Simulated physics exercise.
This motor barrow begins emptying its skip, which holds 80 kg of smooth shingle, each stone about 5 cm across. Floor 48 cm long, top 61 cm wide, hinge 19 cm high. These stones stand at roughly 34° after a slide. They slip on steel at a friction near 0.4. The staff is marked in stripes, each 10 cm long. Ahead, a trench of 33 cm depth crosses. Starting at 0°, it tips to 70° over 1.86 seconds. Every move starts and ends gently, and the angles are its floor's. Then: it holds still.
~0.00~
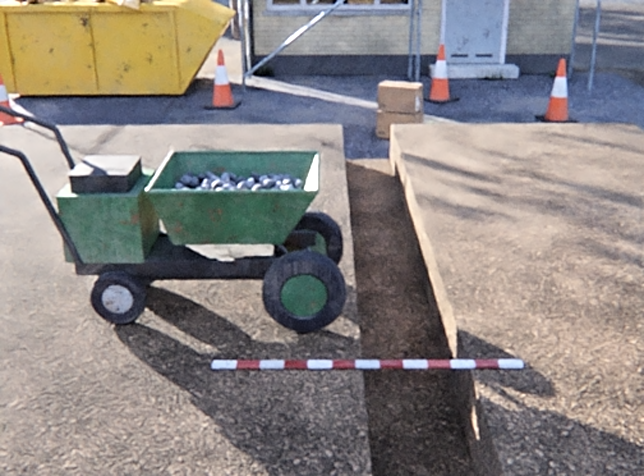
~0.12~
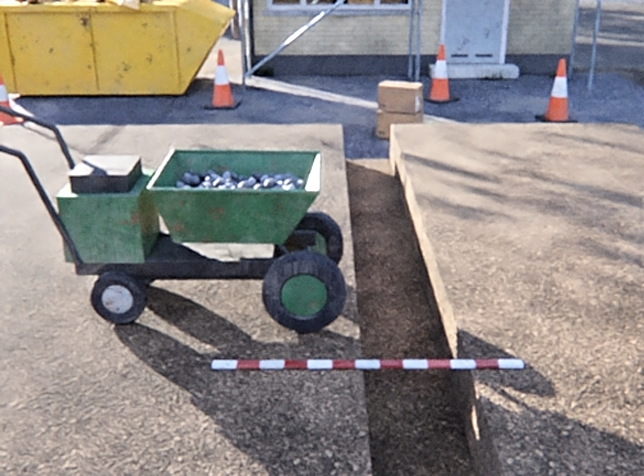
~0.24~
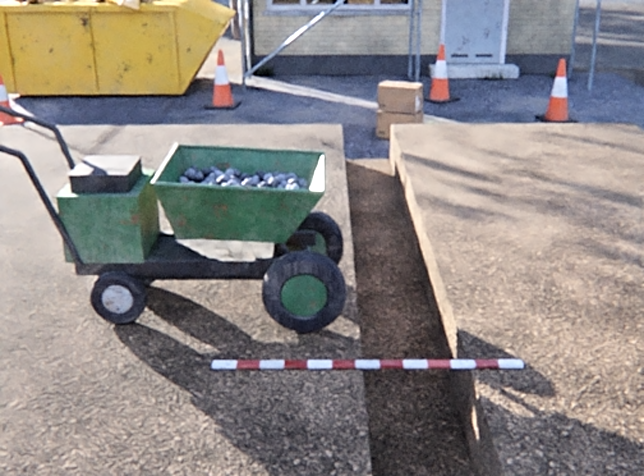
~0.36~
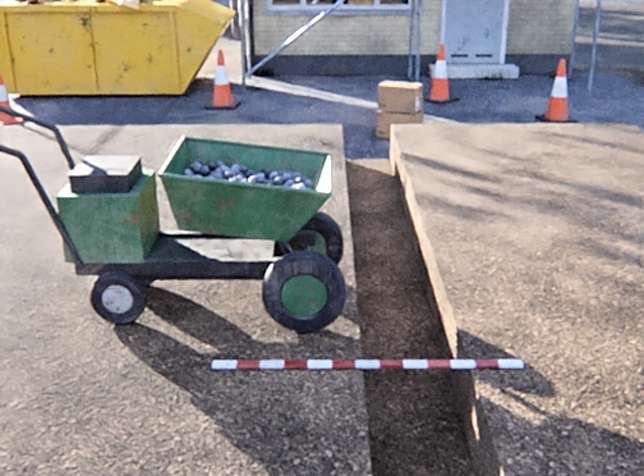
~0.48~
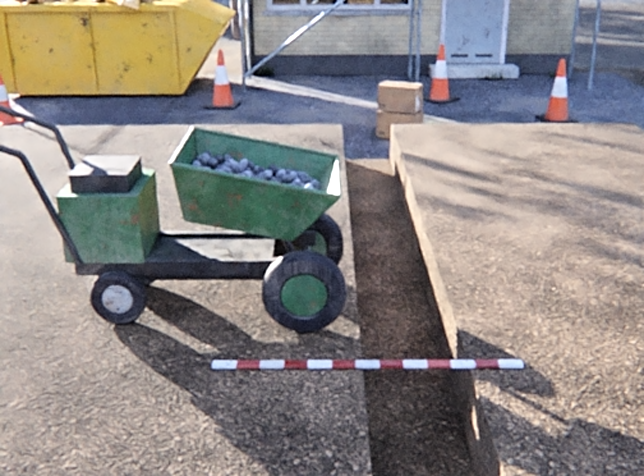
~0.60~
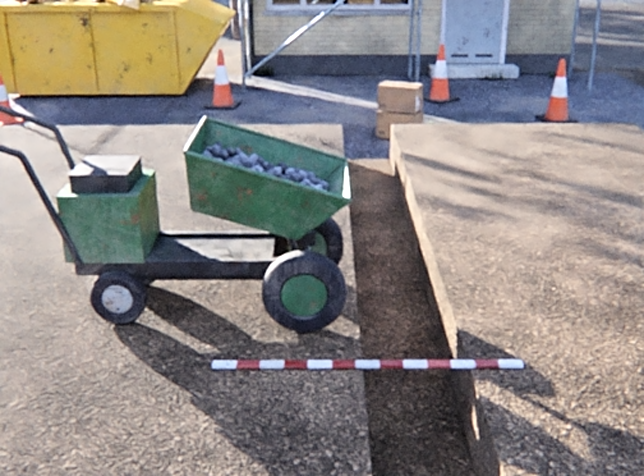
A green skip full of stones on a motor barrow gradually tilts toward the right.
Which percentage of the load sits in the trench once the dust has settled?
Near 74 per cent.
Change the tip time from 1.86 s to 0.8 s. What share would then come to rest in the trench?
Then some 50 per cent would.
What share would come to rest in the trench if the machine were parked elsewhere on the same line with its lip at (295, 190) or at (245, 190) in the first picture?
About 95 per cent from the first spot, about 100 from the second.
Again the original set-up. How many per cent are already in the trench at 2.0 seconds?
Roughly 30 percent of the load.
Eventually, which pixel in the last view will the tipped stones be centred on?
Somewhere around (428, 349) in the last picture.
After 1.4 s the floor is at 59°; 100 % in the skip; the foremost stones are at (403, 223).
After 2.0 s the floor is at 70°; 51 % in the skip, 32 % in the trench, 17 % past the trench; the foremost stones are at (501, 291).
After 2.3 s the floor is at 70°; 25 % in the skip, 50 % in the trench, 25 % past the trench; the foremost stones are at (575, 311).
After 4.3 s the floor is at 70°; 0 % in the skip, 74 % in the trench, 26 % past the trench; the foremost stones are at (606, 314).
